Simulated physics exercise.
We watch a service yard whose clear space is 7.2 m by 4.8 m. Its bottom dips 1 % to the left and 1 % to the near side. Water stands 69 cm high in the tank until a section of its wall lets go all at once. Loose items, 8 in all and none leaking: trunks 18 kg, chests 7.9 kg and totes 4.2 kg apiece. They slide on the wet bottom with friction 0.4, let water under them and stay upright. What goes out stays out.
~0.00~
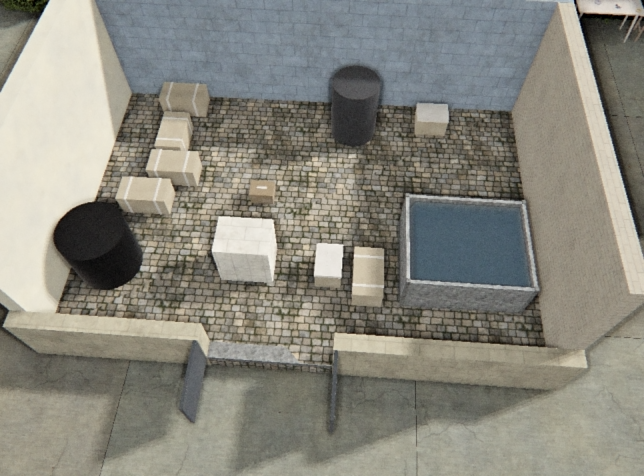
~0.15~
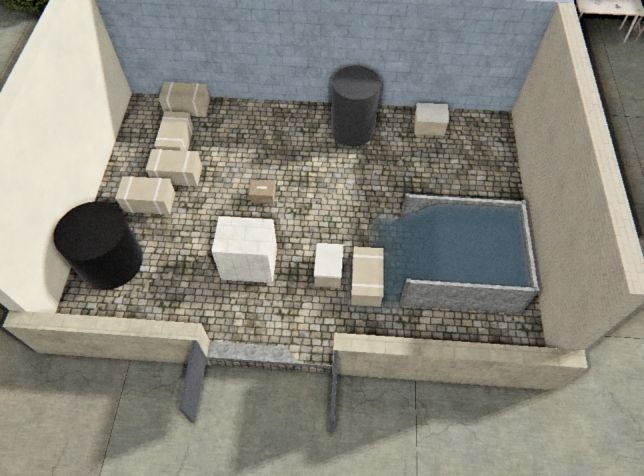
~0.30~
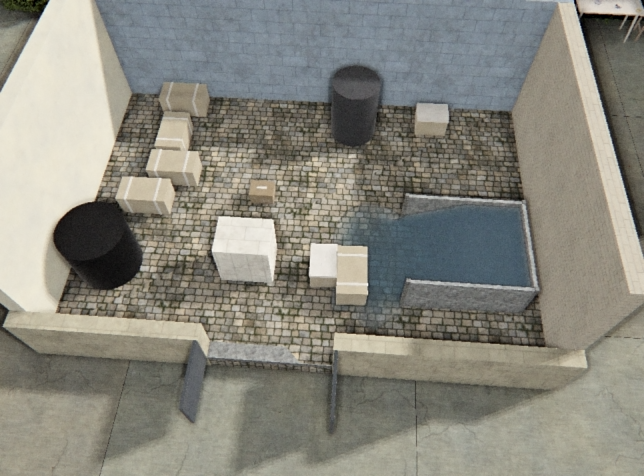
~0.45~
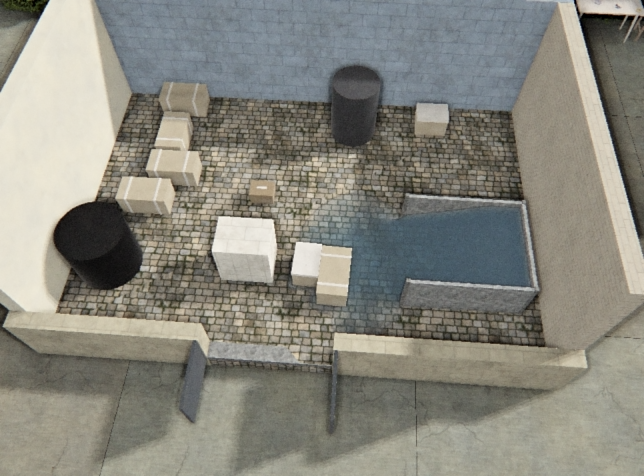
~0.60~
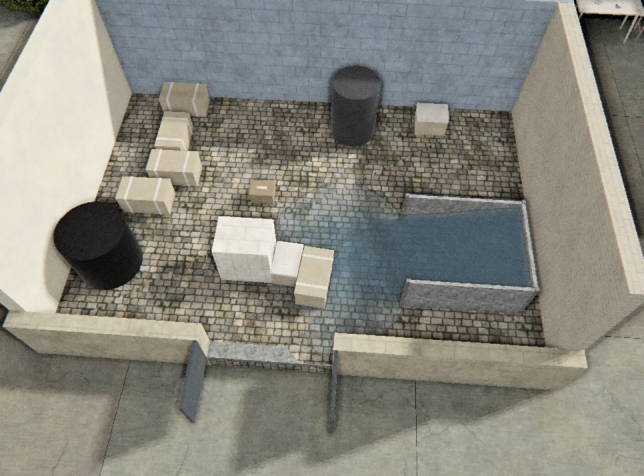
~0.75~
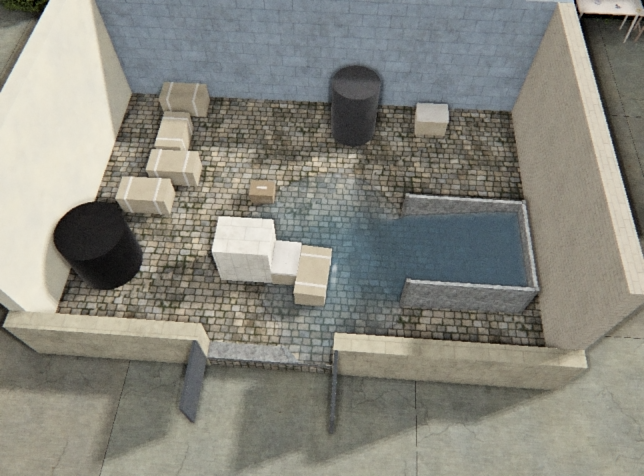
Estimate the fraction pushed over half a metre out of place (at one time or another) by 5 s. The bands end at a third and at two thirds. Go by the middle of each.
It is two thirds or more.
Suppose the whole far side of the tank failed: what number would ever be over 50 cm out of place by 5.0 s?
Then 5.
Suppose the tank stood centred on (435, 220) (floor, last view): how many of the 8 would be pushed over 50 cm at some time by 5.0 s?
Then 6.
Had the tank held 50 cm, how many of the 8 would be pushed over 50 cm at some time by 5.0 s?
Then 6.
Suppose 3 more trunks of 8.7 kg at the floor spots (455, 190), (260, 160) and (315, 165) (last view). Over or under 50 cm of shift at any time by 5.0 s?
In turn: Less, over, more.
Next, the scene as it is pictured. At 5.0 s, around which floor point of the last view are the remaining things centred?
At about (216, 173).
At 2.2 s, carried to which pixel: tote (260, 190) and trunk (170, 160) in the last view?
Near (193, 128) and (146, 148).
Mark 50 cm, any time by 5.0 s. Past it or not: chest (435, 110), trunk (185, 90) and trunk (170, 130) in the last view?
In turn: Less, past it, past it.
After 1.1 s 2 of 8 are over 50 cm from their spots; 2 afloat.
After 2.2 s 5 of 8 are over 50 cm from their spots; 4 afloat.
After 3.5 s 5 of 8 are over 50 cm from their spots; 5 afloat.
After 5.0 s 6 of 8 are over 50 cm from their spots, and 7 have been at some point; 5 afloat.
